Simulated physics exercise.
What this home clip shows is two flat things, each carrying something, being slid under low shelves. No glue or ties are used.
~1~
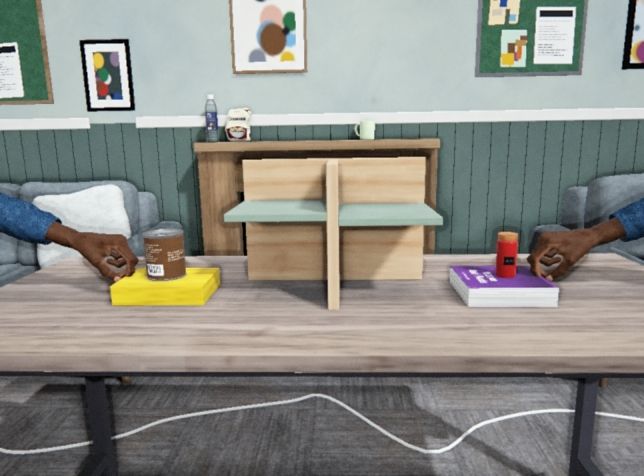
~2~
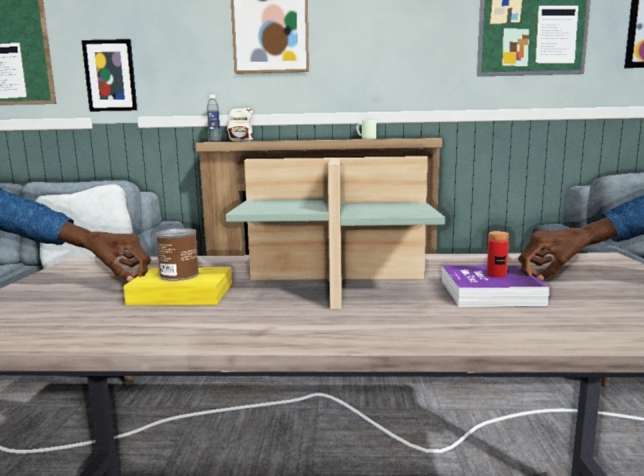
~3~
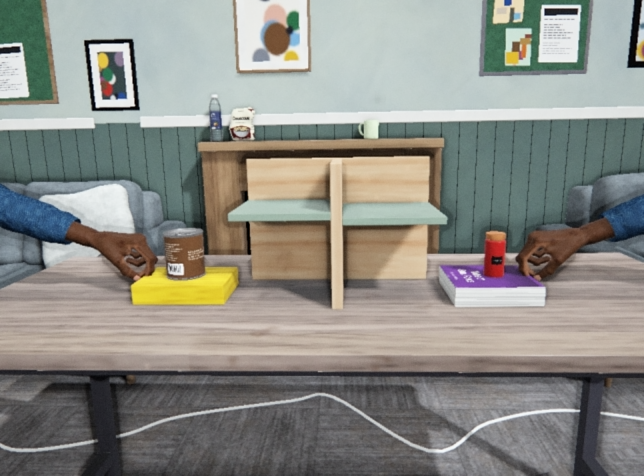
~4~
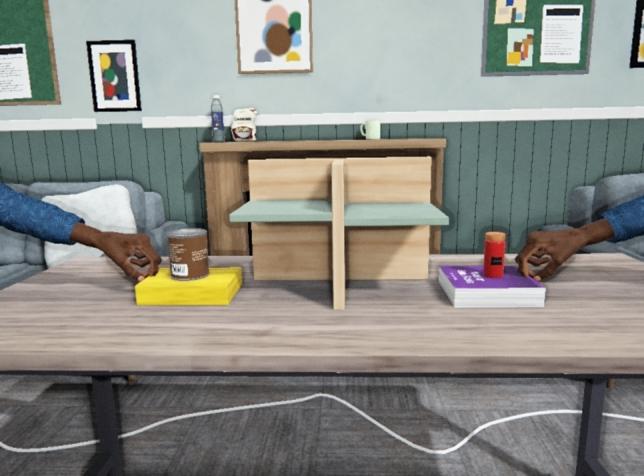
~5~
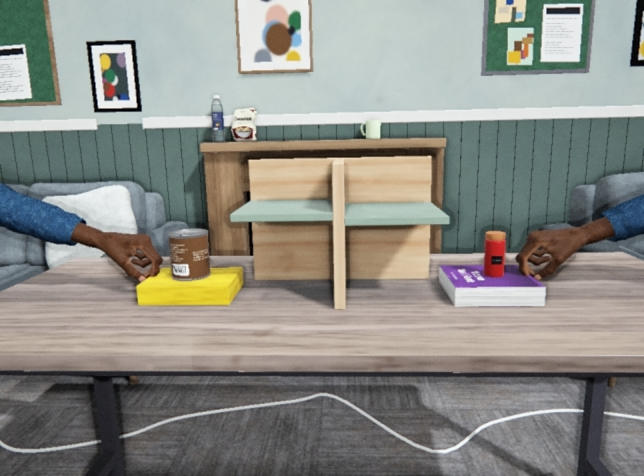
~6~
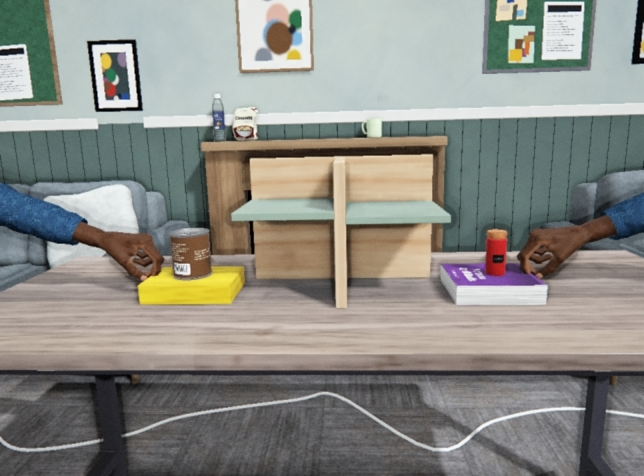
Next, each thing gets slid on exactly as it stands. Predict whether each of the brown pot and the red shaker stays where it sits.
Brown pot: Fits under, red shaker: Fits under.
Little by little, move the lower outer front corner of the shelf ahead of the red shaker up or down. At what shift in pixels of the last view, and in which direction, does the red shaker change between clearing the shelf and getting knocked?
You'd need to move it down by some 20 pixels.
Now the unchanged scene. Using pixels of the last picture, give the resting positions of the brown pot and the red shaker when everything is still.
Final spots: Brown pot at (287, 253), red shaker at (405, 254).
Then, 0.72 s past the last view, brown pot riding along near (221, 254); red shaker riding along near (474, 253).
Then, 1.30 s past the last view, brown pot riding along near (259, 253); red shaker riding along near (446, 254).
Then, 1.84 s past the last view, brown pot riding along near (287, 253); red shaker riding along near (421, 254).
Finally, the brown pot clears the shelf, near (287, 253); the red shaker clears the shelf, near (406, 254).
